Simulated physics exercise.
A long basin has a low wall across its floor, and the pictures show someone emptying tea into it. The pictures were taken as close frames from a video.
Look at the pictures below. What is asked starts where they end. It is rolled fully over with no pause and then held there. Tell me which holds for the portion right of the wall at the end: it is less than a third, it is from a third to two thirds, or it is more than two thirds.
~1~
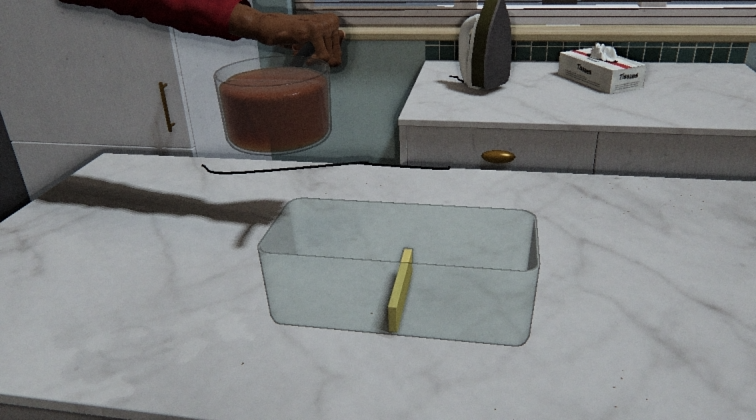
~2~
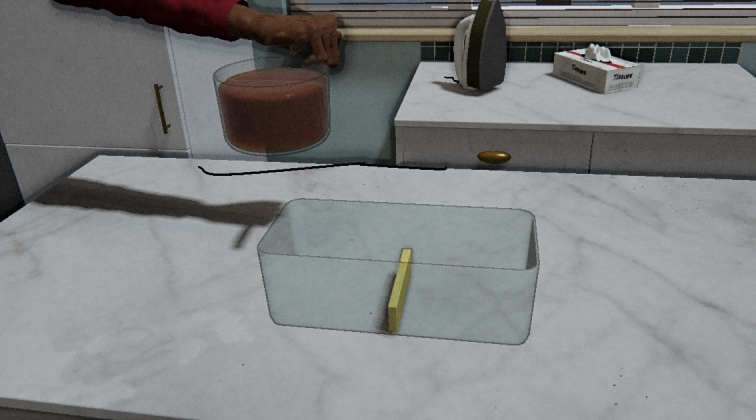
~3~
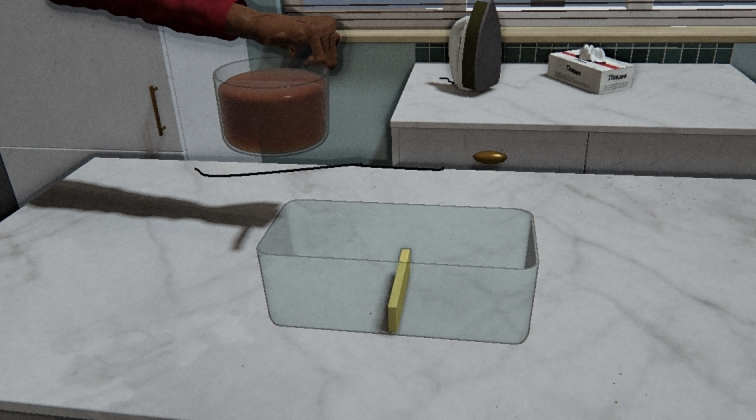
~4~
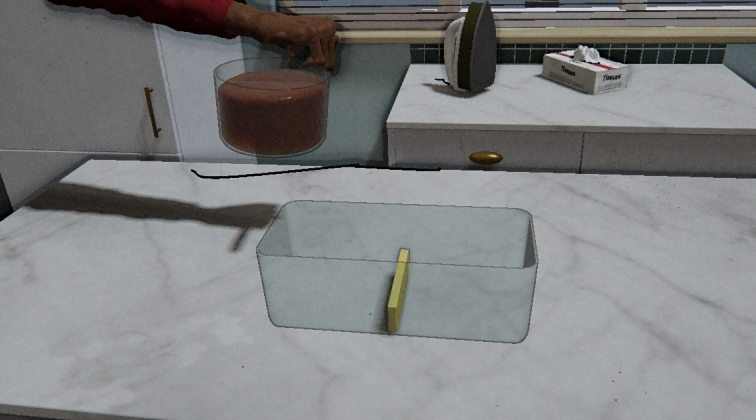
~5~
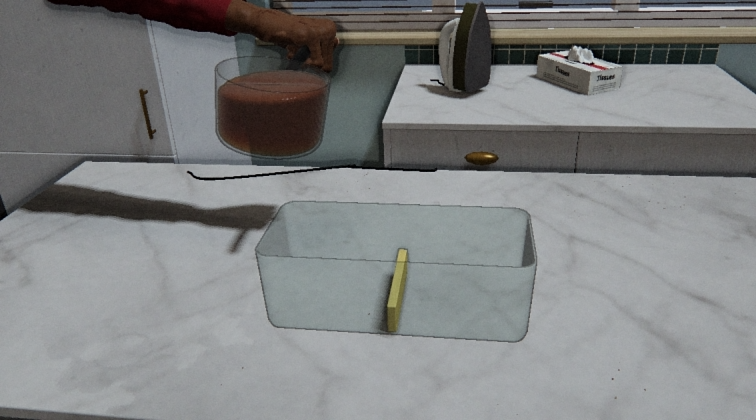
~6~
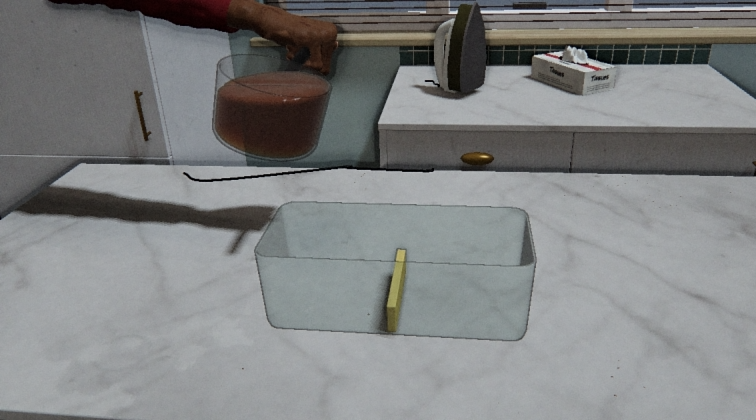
It is from a third to two thirds.
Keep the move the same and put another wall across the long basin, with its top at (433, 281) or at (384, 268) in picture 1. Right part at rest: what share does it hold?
5 %, then 70 %.
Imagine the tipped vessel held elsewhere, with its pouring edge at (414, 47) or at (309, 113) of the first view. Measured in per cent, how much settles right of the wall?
Roughly 90 per cent, then roughly 10 per cent.
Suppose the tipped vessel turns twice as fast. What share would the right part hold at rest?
About 35 per cent.
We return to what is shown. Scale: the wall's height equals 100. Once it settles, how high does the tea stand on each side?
The left comes to 40 % and the right to 50 %.
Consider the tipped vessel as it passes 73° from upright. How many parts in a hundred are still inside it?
About 50 per cent.
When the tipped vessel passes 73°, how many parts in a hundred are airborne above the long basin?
Share in flight: Approx. 30 %.
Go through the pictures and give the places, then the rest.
In the first picture, it leans 0°; its right rim is at (326, 73); the tea meets the walls at (225, 79) and (327, 81); the long basin's rim runs from (274, 224) to (537, 240); the wall's top is at (401, 277).
In the second picture, it leans 1°; its right rim is at (326, 74); the tea meets the walls at (224, 80) and (326, 82).
In the third picture, it leans 3°; its right rim is at (326, 76); the tea meets the walls at (223, 80) and (326, 83).
In the fourth picture, it leans 6°; its right rim is at (327, 80); the tea meets the walls at (223, 82) and (327, 84).
In the fifth picture, it leans 10°; its right rim is at (329, 85); the tea meets the walls at (223, 83) and (328, 85).
In the sixth picture, it leans 16°; its right rim is at (330, 92); the tea meets the walls at (223, 84) and (330, 86).
A moment on, the tilt is 73° and 49 per cent is still to pour, 5 is left of the wall and 15 right of it.
Next, the tilt is 110° and 6 per cent is still to pour, 33 is left of the wall and 53 right of it.
Then the tilt is 121° and 0 per cent is still to pour, 46 is left of the wall and 53 right of it.
Later the tilt is 121° and 0 per cent is still to pour, 46 is left of the wall and 53 right of it.
In the end 46 per cent lies left of the wall, 53 right of it and 1 outside.
